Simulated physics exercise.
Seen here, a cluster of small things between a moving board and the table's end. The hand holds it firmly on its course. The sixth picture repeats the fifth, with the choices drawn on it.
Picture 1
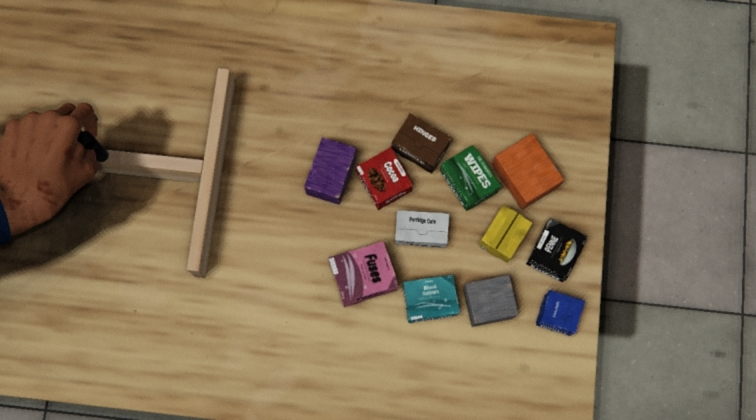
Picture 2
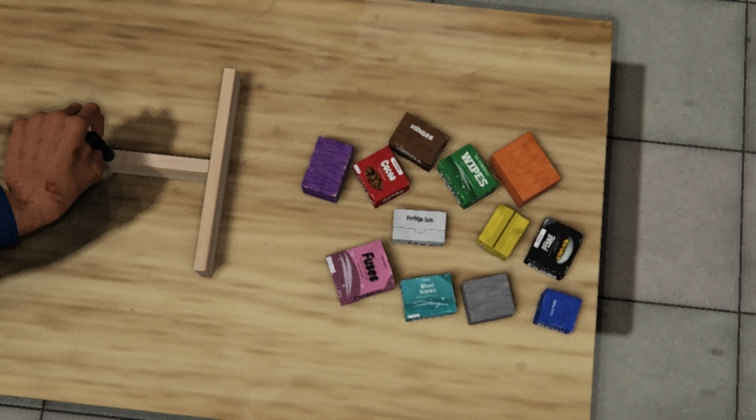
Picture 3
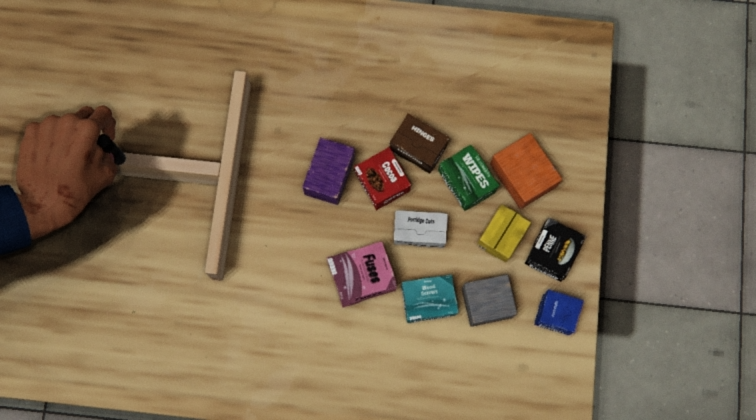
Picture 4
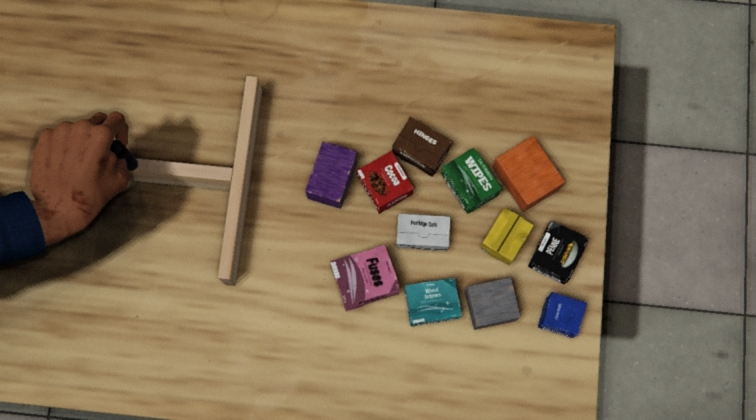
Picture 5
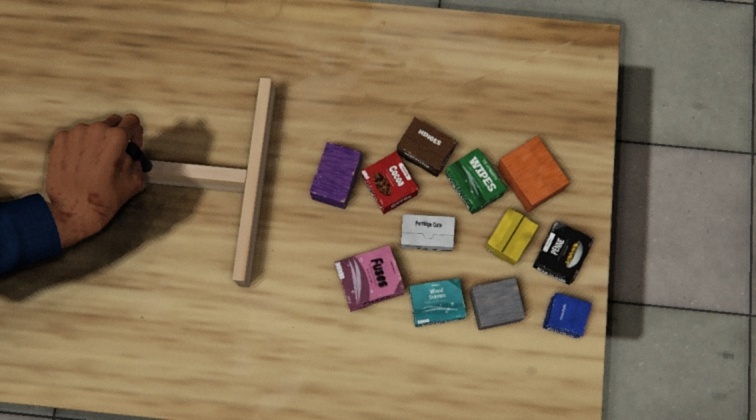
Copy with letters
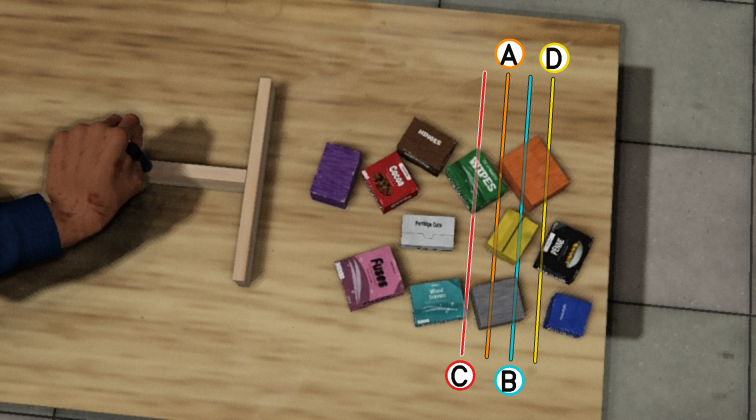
A hand sliding a T-shaped wooden board slowly rightward across a table towards a cluster of small, colourful boxes and blocks.
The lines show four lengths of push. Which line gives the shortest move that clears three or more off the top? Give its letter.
The first such stop is A.
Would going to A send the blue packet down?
By then, yes.
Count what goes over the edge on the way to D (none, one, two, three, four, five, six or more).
Six or more.
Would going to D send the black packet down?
Yes.
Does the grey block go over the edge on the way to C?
No.
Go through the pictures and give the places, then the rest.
The first frame shows yellow box (505, 234); turquoise box (431, 299); red packet (385, 179).
The second frame shows board (215, 167); purple block (328, 170).
The third frame shows board (226, 170); white packet (420, 229).
The fourth frame shows board (238, 175); grey block (492, 304).
The fifth frame shows board (252, 177); brown box (426, 147); black packet (563, 253); orange block (533, 175).
On the marked copy, A at (498, 211); B at (521, 213); C at (474, 209); D at (544, 216).
Taking A. A third of the way, board (340, 185); brown box (430, 145); purple block (367, 177).
Two thirds of the way, board (429, 194); blue packet (601, 324); orange block (580, 172).
When it is over, board (497, 200); blue packet over the edge; orange block over the edge; three fallen.
As for the rest, B drops three, but is farther than needed; C drops only two; D drops seven, but is farther than needed.
